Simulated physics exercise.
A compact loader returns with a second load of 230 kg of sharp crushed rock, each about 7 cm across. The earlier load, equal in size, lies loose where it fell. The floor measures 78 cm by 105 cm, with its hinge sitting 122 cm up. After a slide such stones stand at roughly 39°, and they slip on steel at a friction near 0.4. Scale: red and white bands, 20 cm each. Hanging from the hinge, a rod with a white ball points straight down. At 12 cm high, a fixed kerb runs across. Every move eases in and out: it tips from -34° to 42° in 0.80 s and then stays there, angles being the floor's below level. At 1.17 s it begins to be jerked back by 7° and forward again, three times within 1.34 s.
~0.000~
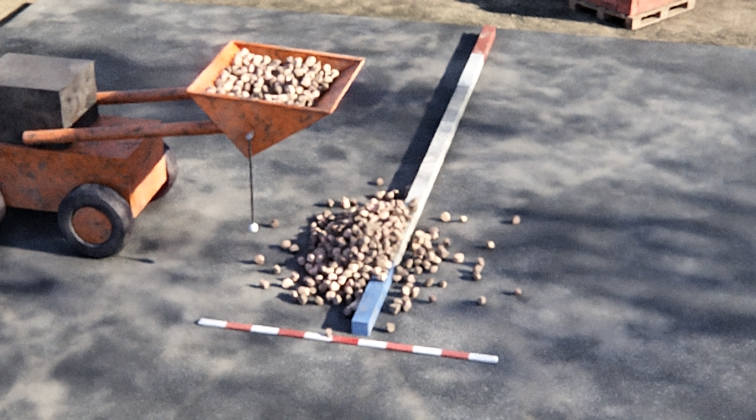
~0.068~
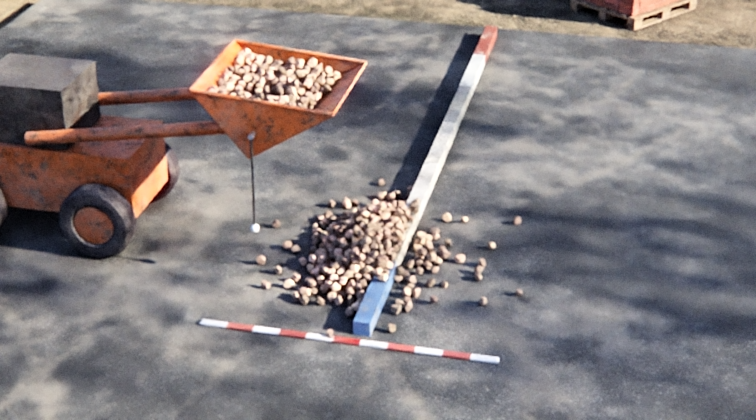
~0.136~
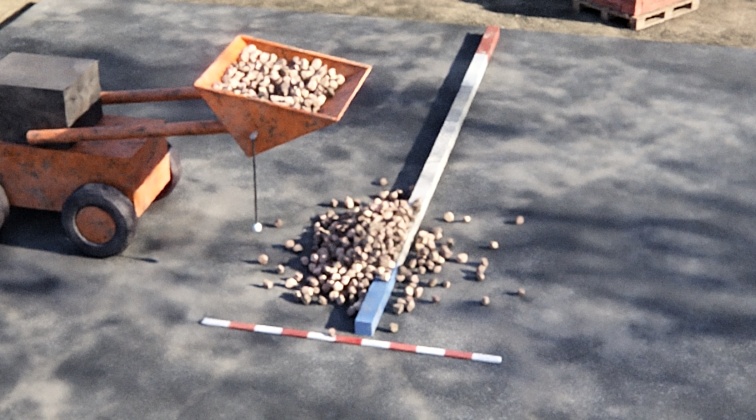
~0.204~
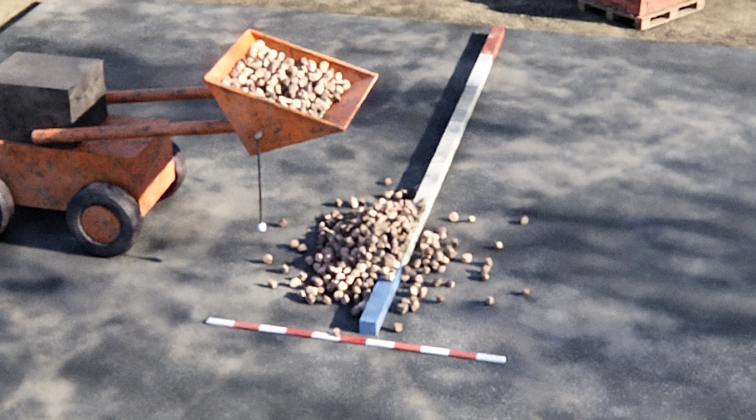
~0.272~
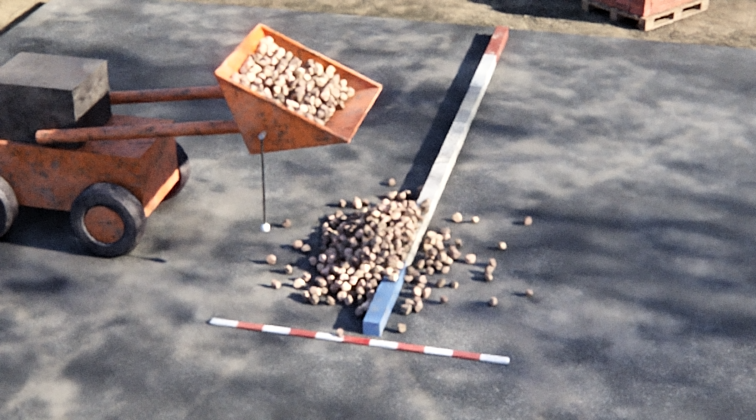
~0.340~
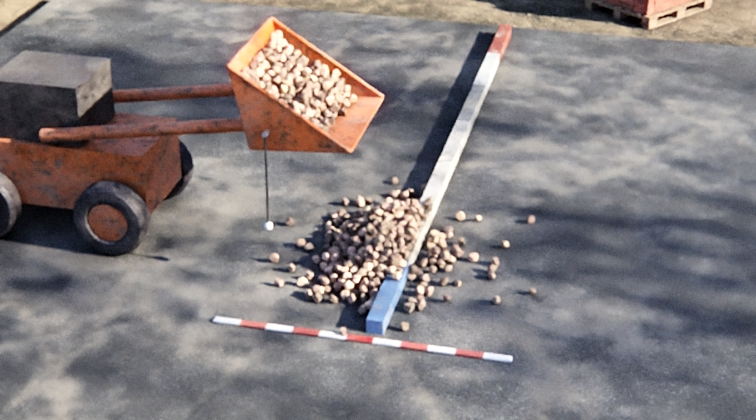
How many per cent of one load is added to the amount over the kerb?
About 33 per cent of a load.
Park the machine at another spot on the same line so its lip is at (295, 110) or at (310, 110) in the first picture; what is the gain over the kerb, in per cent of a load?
0 %, then 10 %.
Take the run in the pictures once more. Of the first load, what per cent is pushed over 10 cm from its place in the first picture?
About 5 %.
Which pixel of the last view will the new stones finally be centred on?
The centre sits about (382, 238).
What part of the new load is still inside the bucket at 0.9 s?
Roughly 80 parts in a hundred of the load.
After 0.6 s the floor is at 30°; in per cent of one load, 100 in the bucket, 90 on this side of the kerb, 10 over the kerb; the foremost stones are at (502, 264).
After 0.9 s the floor is at 42°; in per cent of one load, 82 in the bucket, 109 on this side of the kerb, 10 over the kerb; the foremost stones are at (502, 264).
After 3.0 s the floor is at 42°; in per cent of one load, 0 in the bucket, 157 on this side of the kerb, 43 over the kerb; the foremost stones are at (522, 256).
After 5.5 s the floor is at 42°; in per cent of one load, 0 in the bucket, 157 on this side of the kerb, 43 over the kerb; the foremost stones are at (522, 256). Net gain over the kerb, 33.
